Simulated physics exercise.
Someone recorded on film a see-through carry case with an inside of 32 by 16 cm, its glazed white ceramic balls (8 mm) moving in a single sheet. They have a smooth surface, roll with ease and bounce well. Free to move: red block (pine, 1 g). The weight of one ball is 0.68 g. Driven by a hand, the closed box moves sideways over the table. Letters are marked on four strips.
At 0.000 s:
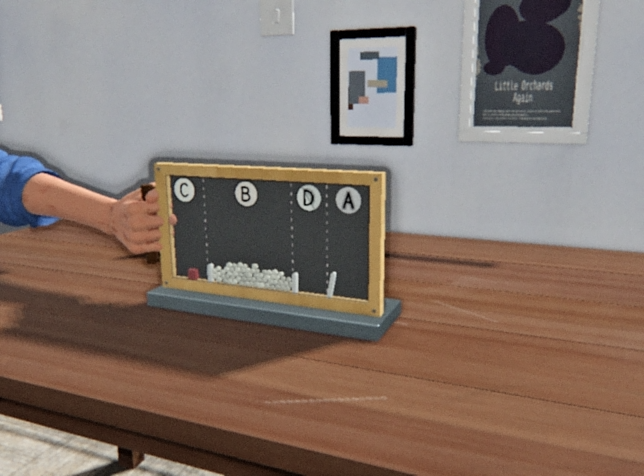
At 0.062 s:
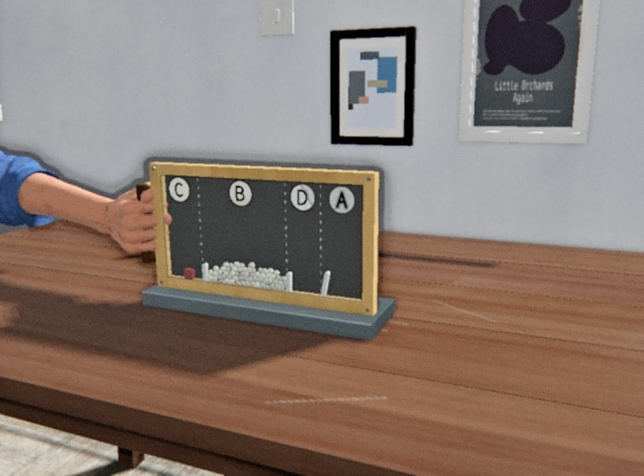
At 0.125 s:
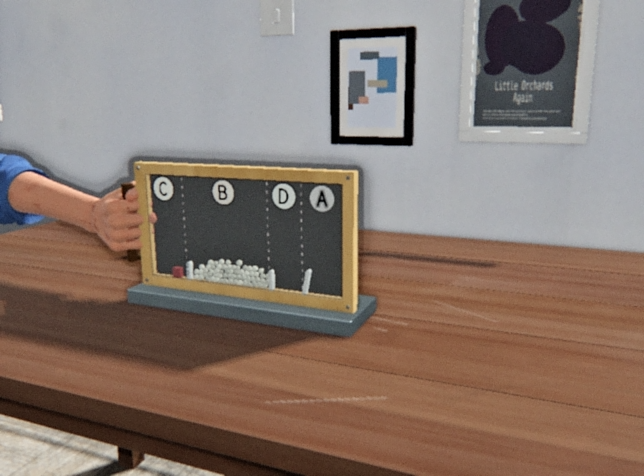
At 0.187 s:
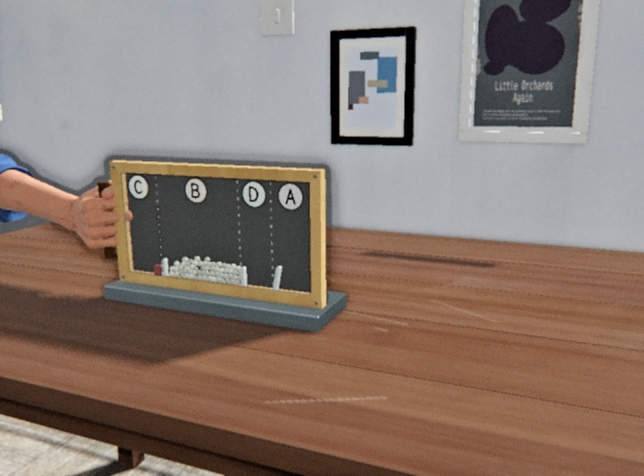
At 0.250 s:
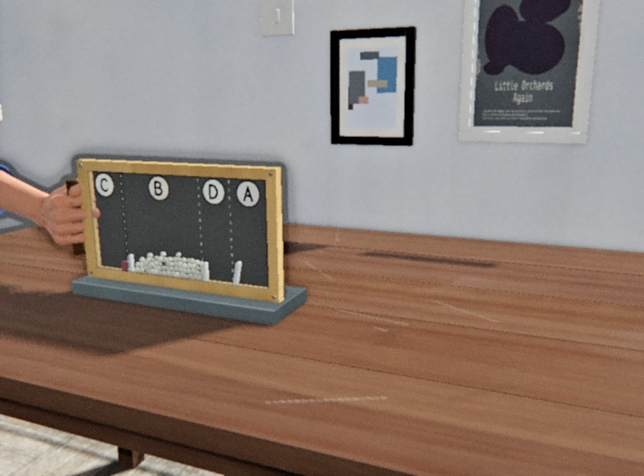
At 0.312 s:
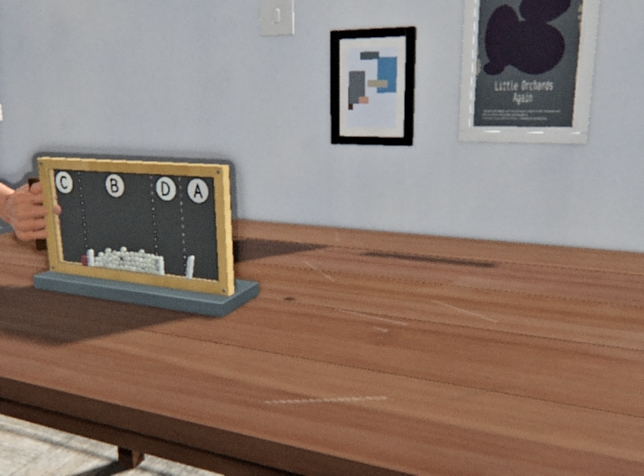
A hand sliding a clear-fronted case of small white balls and a red block leftward across a wooden table.
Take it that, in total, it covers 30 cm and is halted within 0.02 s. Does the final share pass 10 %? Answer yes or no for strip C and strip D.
Strip C yes, strip D no.
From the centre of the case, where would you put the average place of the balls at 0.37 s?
About 3 cm left and 6 cm below.
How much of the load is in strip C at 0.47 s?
The share there is some 30 per cent.
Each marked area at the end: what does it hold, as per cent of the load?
Strip A: 0; strip B: 70; strip C: 30; strip D: 0.
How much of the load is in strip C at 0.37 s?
It comes to roughly 0 %.
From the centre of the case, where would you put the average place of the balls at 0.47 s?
Some 7 cm left and 5 cm below.
After 0.37 s, it is 30 cm to the left; the balls' middle is 3 cm left of and 6 cm below the centre; B 100 %.
After 0.47 s, it is 30 cm to the left; the balls' middle is 7 cm left of and 5 cm below the centre; B 70 %, C 30 %.
After 0.62 s, it is 30 cm to the left; the balls' middle is 7 cm left of and 6 cm below the centre; B 70 %, C 30 %.
All still by 1.2 s, it is 30 cm to the left; A 0 %, B 70 %, C 30 %, D 0 %.
